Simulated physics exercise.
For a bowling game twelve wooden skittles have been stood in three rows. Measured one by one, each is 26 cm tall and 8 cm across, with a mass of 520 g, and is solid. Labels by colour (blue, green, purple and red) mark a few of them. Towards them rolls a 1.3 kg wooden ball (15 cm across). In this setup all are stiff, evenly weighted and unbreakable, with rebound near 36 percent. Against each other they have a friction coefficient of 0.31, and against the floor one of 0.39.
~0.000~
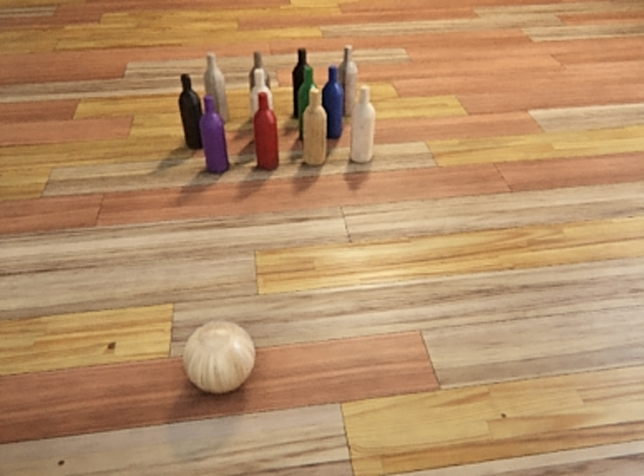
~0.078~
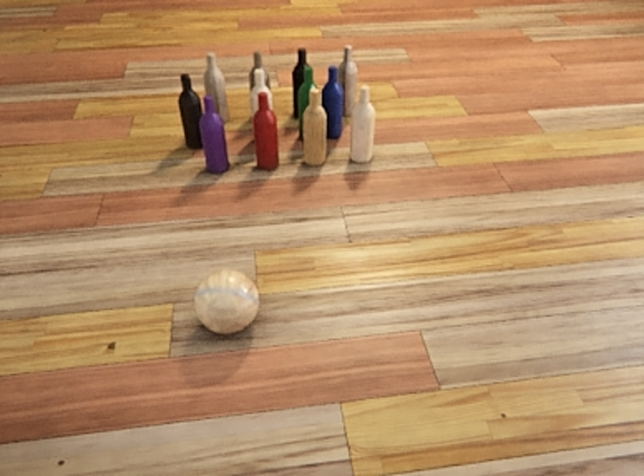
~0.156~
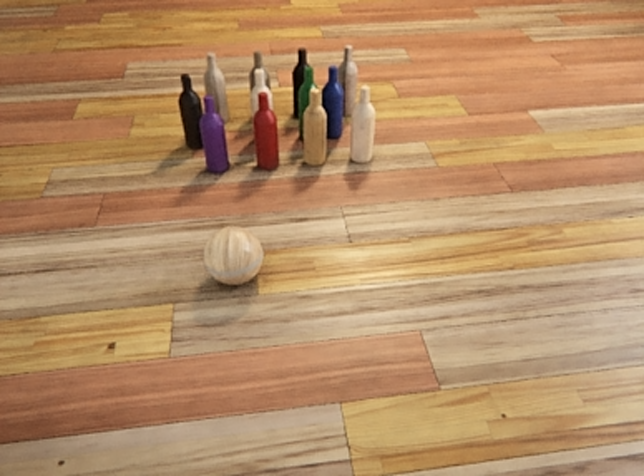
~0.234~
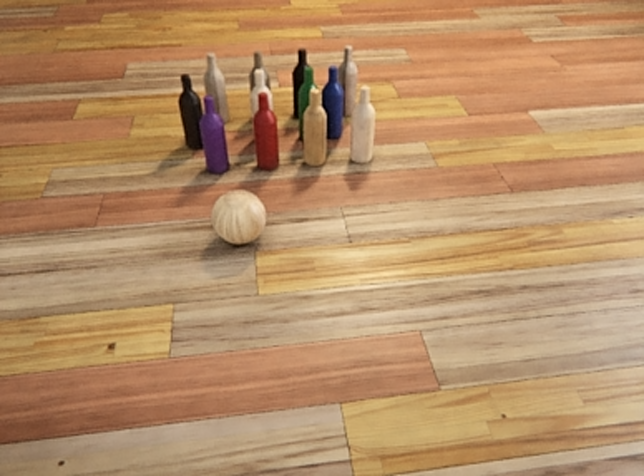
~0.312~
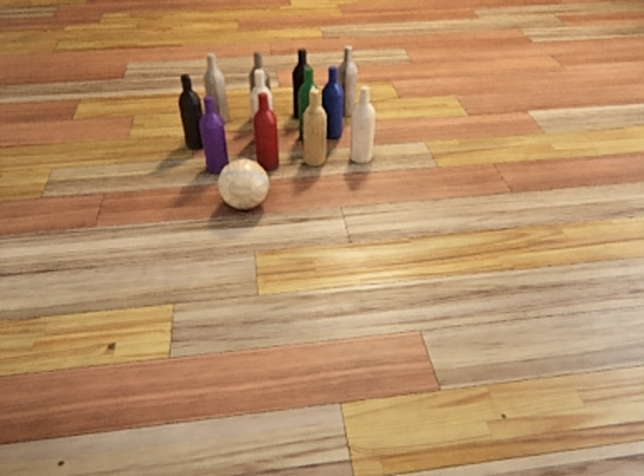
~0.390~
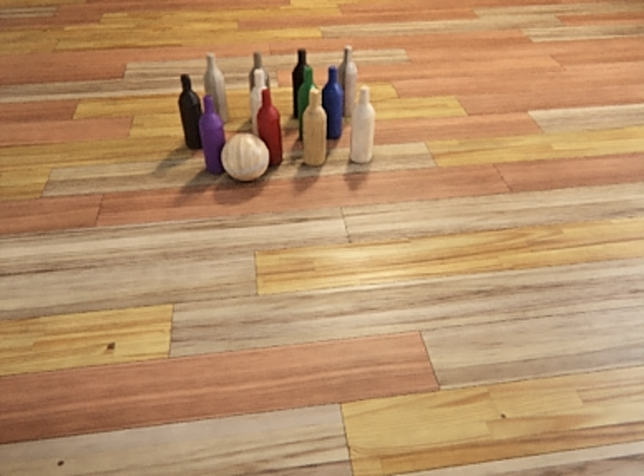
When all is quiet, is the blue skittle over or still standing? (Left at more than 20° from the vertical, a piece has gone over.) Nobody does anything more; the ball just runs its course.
When all is quiet, the skittle has not gone down.
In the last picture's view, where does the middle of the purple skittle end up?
Near pixel (162, 141).
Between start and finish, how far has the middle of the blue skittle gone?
Some 0 centimetres.
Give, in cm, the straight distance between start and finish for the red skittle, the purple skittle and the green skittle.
I'd estimate red at 40 cm, purple at 30 cm and green at 0 cm.
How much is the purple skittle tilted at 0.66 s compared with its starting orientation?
Measured against how it began, the tilt is near 60 degrees.
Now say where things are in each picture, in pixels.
In the first picture (each place is the centre of the face we see best), ball (219, 356) 84 cm before the front row; blue skittle (338, 106); purple skittle (215, 139); green skittle (302, 107); all in place.
Ball (227, 301) 68 cm before the front row; blue skittle (338, 106), in the second picture.
Ball (234, 256) 52 cm before the front row; blue skittle (338, 106), in the third picture.
Ball (239, 217) 37 cm before the front row; blue skittle (338, 106), in the fourth picture.
Ball (244, 184) 21 cm before the front row; blue skittle (338, 106), in the fifth picture.
Ball (246, 157) in among them; blue skittle (338, 106); red skittle (269, 132) moved 31 mm; purple skittle (214, 140); one has shifted, in the sixth picture.
By 0.46 s, ball still moving; none of the 12 skittles over, 2 disturbed; blue skittle unmoved; purple skittle moved 48 mm.
By 0.66 s, ball still moving; 2 of the 12 skittles over; blue skittle unmoved; purple skittle tilted 62°.
By 1.22 s, ball still moving; 5 of the 12 skittles over; blue skittle unmoved; purple skittle lying flat.
When it is over (2.0 s), ball rolling away; 5 of the 12 skittles over; blue skittle unmoved; purple skittle lying flat; red skittle lying flat. In pixels of the last frame, middles, blue skittle near (336, 101), purple skittle near (162, 141).
